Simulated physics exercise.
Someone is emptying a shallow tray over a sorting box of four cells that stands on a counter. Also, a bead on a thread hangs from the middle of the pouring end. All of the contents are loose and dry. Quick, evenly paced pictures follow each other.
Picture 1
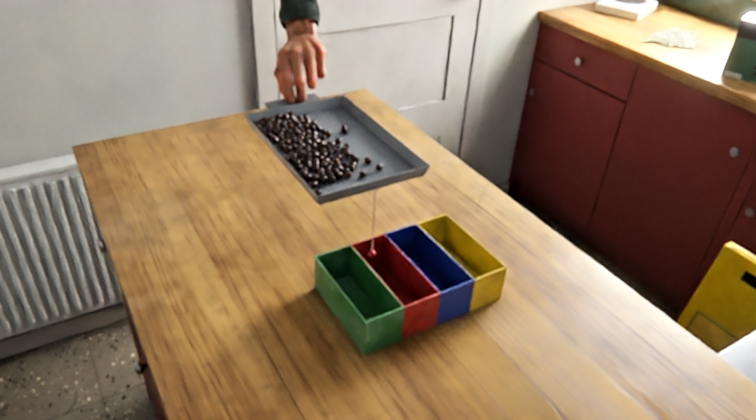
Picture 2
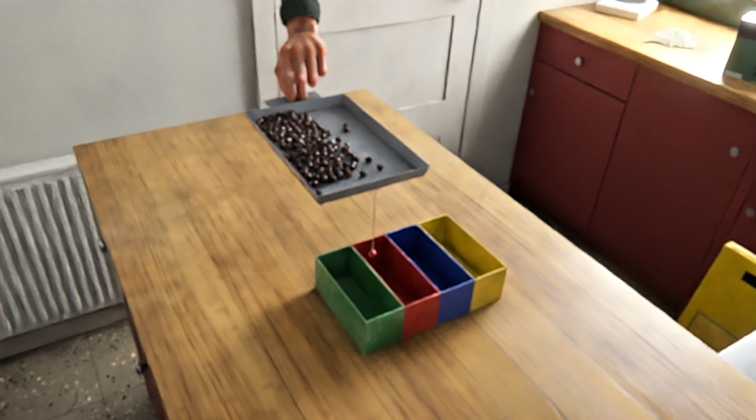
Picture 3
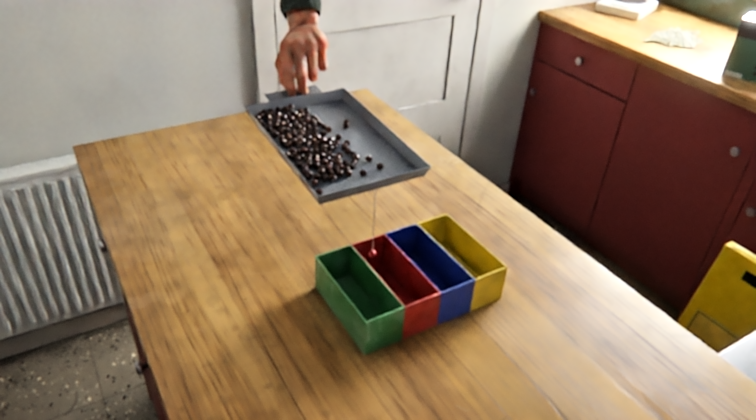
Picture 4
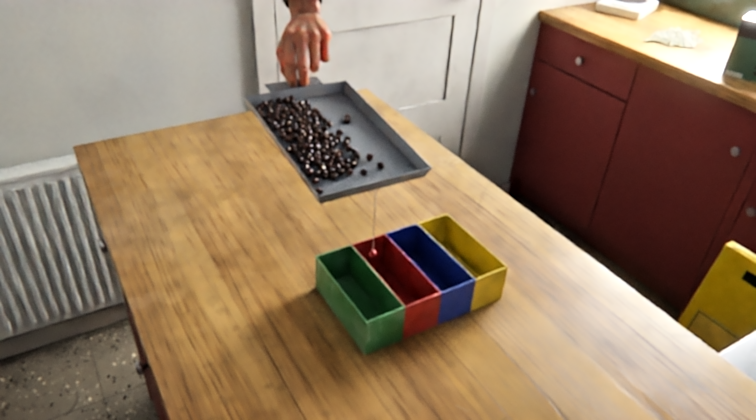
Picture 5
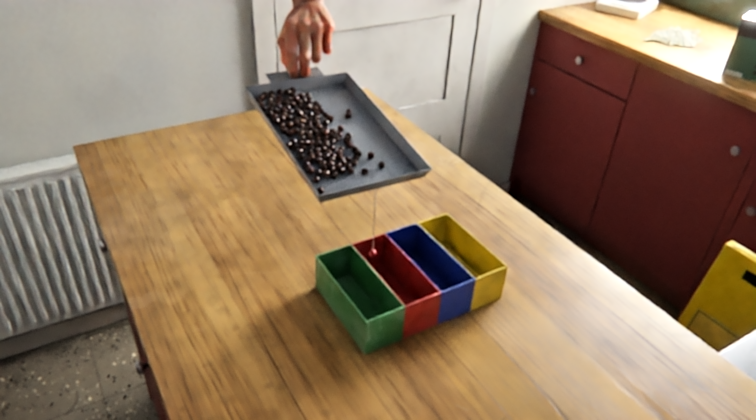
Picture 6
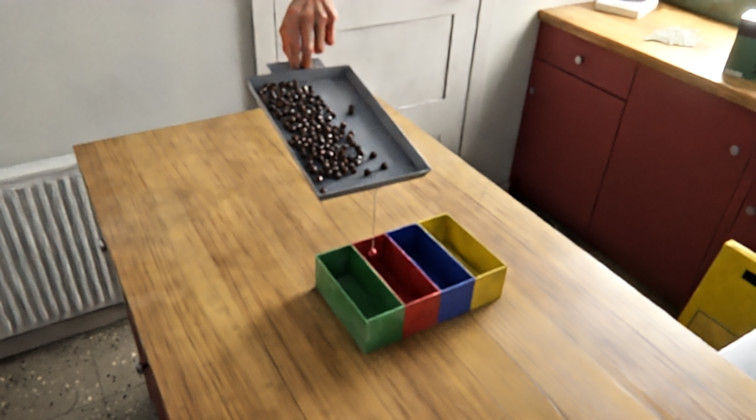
A hand at the top raises the handle end of a shallow grey tray little by little, steepening its tilt while the dark balls stay mostly bunched along its left side. Below the tray's near end, a small bead hangs on a thread above a box with green, red, blue and yellow cells. The wooden counter, seen from above with red cabinets at right, stays still, as does the camera.
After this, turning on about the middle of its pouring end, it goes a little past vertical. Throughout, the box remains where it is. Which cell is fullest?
The blue cell.
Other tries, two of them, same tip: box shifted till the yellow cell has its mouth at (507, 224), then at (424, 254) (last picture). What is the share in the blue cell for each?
Near 0 % and 30 %.
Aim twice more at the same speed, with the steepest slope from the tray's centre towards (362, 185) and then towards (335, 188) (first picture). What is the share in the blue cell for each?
In order, some 10 % and some 0 %.
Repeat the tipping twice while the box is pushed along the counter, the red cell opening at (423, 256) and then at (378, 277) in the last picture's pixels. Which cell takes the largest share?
In the first try it is the red cell, in the second it is that blue cell.
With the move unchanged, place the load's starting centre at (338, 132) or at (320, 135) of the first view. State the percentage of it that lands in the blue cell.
In turn 50 and 50 in a hundred.
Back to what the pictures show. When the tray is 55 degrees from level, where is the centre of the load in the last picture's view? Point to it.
Its middle sits at about pixel (387, 173).
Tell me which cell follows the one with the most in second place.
The answer is that red cell.
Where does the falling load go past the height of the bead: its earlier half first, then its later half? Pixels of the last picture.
Starting near (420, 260), moving on to near (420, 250).
Shortly afterwards, tray tipped steeply; the bulk on the tray; only a few in the red cell; only a few in the blue cell; only a few in the green cell; only a few in the yellow cell; a little falling or outside the box.
Next, tray tipped right over; a little on the tray; near a third in the blue cell; near a quarter in the red cell; a little in the green cell; only a few in the yellow cell; a little falling or outside the box.
Some moments later, tray tipped past a quarter turn; near half in the blue cell; near a third in the red cell; a little in the green cell; only a few in the yellow cell.
In the end, tray tipped past a quarter turn; near half in the blue cell; near a third in the red cell; a little in the green cell; only a few in the yellow cell.
